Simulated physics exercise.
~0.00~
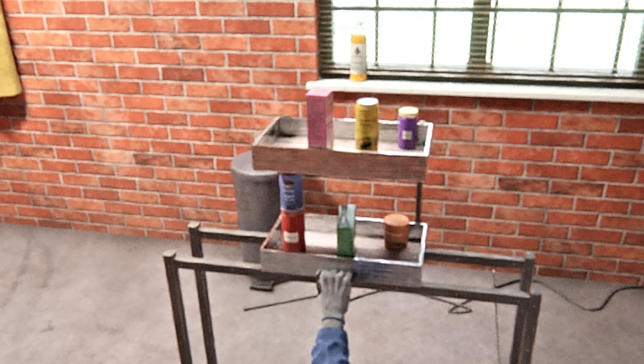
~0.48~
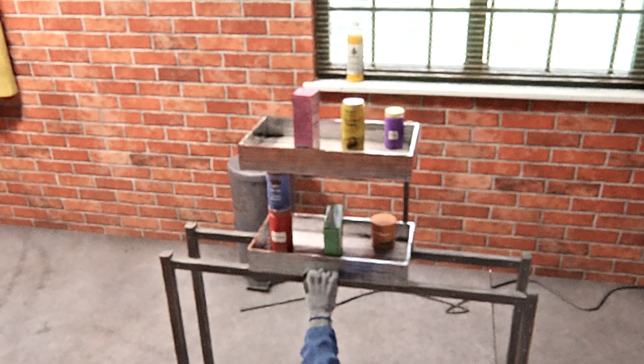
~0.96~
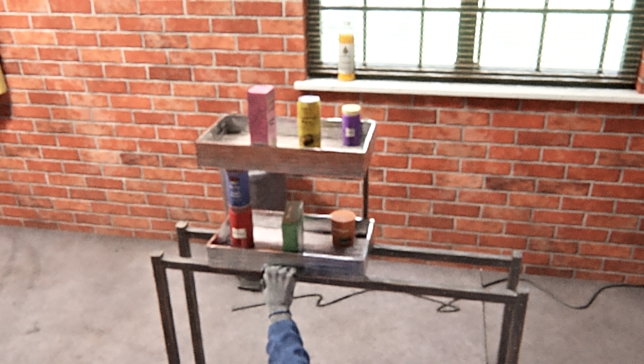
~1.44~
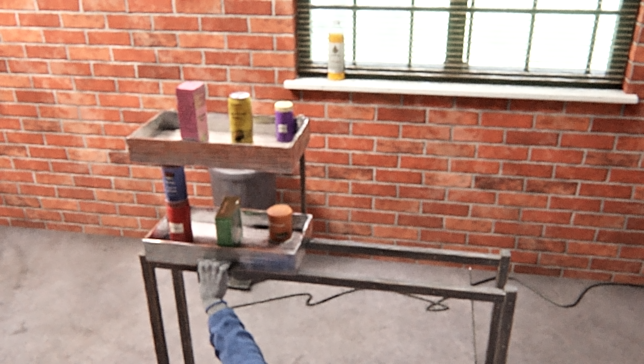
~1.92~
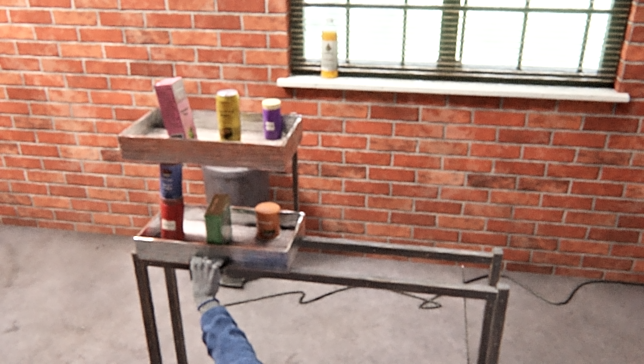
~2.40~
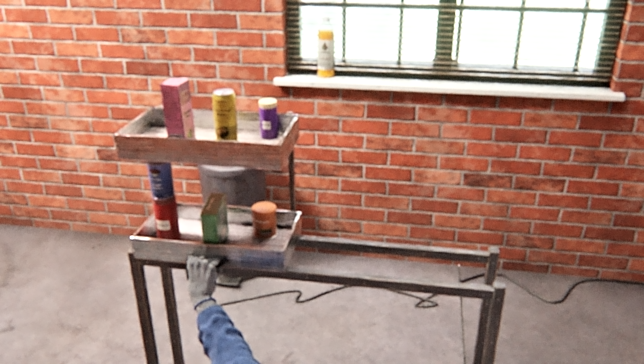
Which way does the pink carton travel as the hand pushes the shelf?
The pink carton travels to the left along with the shelf.
